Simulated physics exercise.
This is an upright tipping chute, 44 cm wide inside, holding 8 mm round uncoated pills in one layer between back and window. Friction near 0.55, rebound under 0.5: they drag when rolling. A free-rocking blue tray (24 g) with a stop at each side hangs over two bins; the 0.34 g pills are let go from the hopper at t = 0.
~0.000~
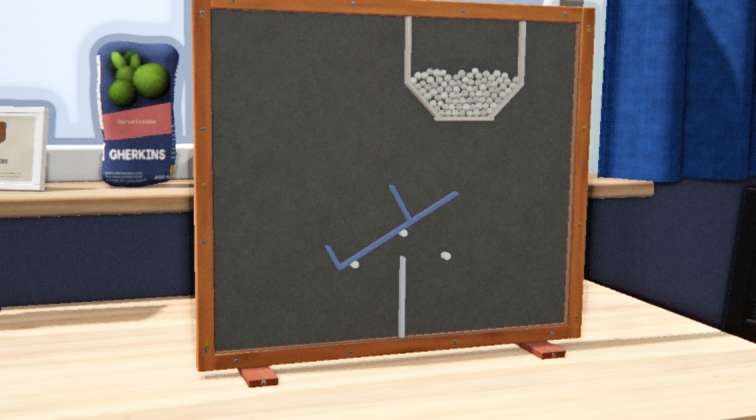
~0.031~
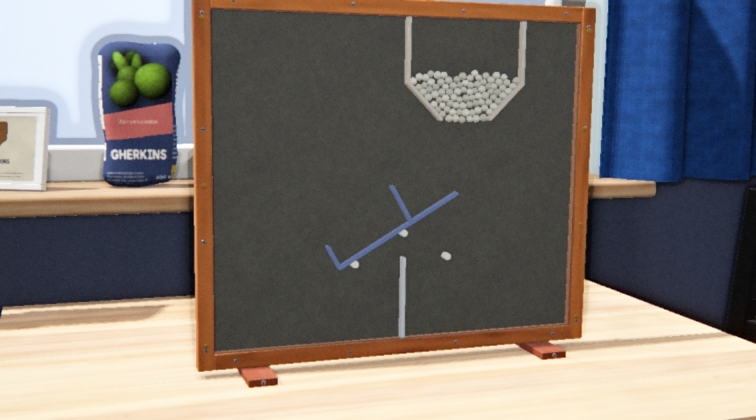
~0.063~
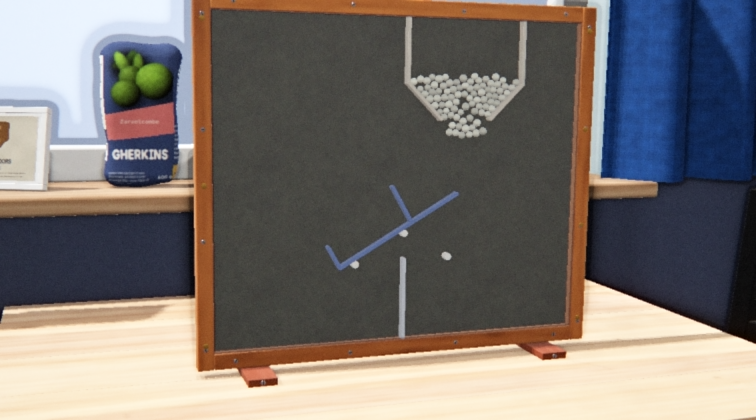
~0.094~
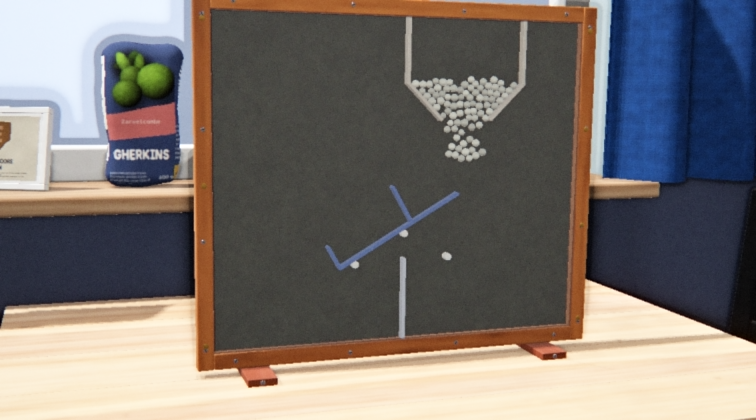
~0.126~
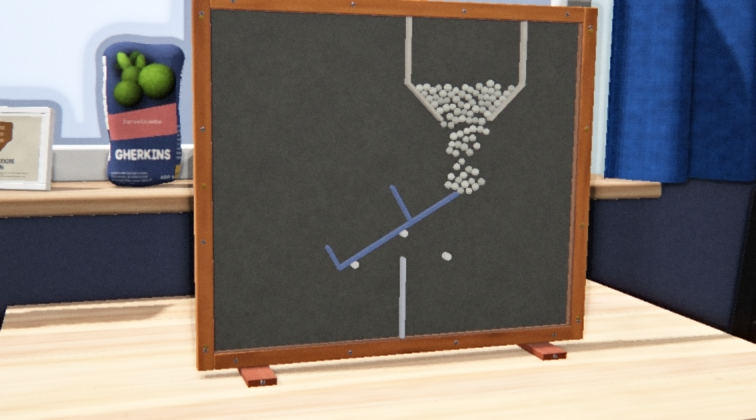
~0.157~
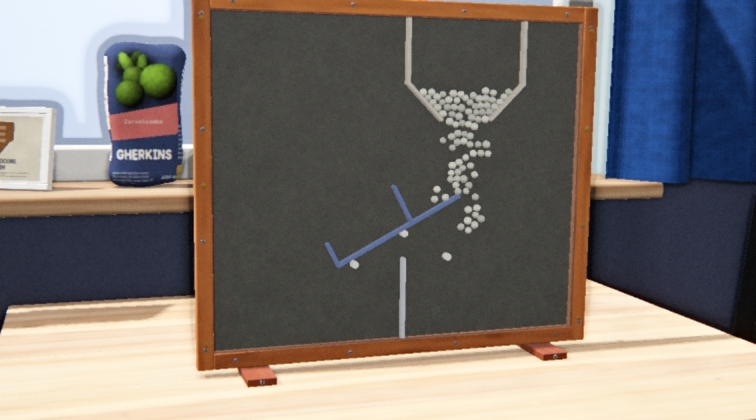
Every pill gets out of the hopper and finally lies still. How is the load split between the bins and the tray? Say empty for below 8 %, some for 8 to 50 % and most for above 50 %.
In the end the left bin gets barely any, the right bin gets more than half and the tray gets barely any.
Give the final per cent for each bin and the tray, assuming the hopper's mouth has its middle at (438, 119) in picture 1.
Left bin 0, right bin 80, tray 20.
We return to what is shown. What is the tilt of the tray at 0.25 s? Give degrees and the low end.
10° or so, left end low.
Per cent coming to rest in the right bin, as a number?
Roughly 100 per cent.
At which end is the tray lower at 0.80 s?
The tray dips on its right side.
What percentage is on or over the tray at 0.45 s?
It comes to close to 15 in a hundred.
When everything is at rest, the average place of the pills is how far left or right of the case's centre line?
13 cm right.
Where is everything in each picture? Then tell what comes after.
In the first frame, gate shut, about 90 pills in the hopper; its mouth (440, 119) to (489, 119); tray left end down 30°; its ends (339, 268) and (455, 193), top of its upright wall (392, 187); pivot (403, 233); stops (354, 264) and (446, 256); a lip at the left end.
In the second frame, 2 out; lowest pill (462, 120); tray left end down 30°.
In the third frame, 12 out; lowest pill (462, 135); tray left end down 30°.
In the fourth frame, 22 out; lowest pill (461, 158); tray left end down 30°.
In the fifth frame, 36 out; lowest pill (469, 191); tray left end down 30°.
In the sixth frame, 48 out; lowest pill (468, 230); tray left end down 28°; its ends (338, 265) and (458, 196), top of its upright wall (394, 187).
By 0.25 s 95 % have left the hopper; tray left end down 10°; on or over it 45 %, past it to the left 0 %, to the right 45 %.
By 0.45 s 100 % have left the hopper; tray right end down 29°; on or over it 15 %, past it to the left 0 %, to the right 85 %.
By 0.80 s 100 % have left the hopper; tray right end down 22°; on or over it 0 %, past it to the left 0 %, to the right 100 %.
At rest by 1.7 s, left bin 0 %, right bin 100 %, tray 0 %; tray left end down 30°.
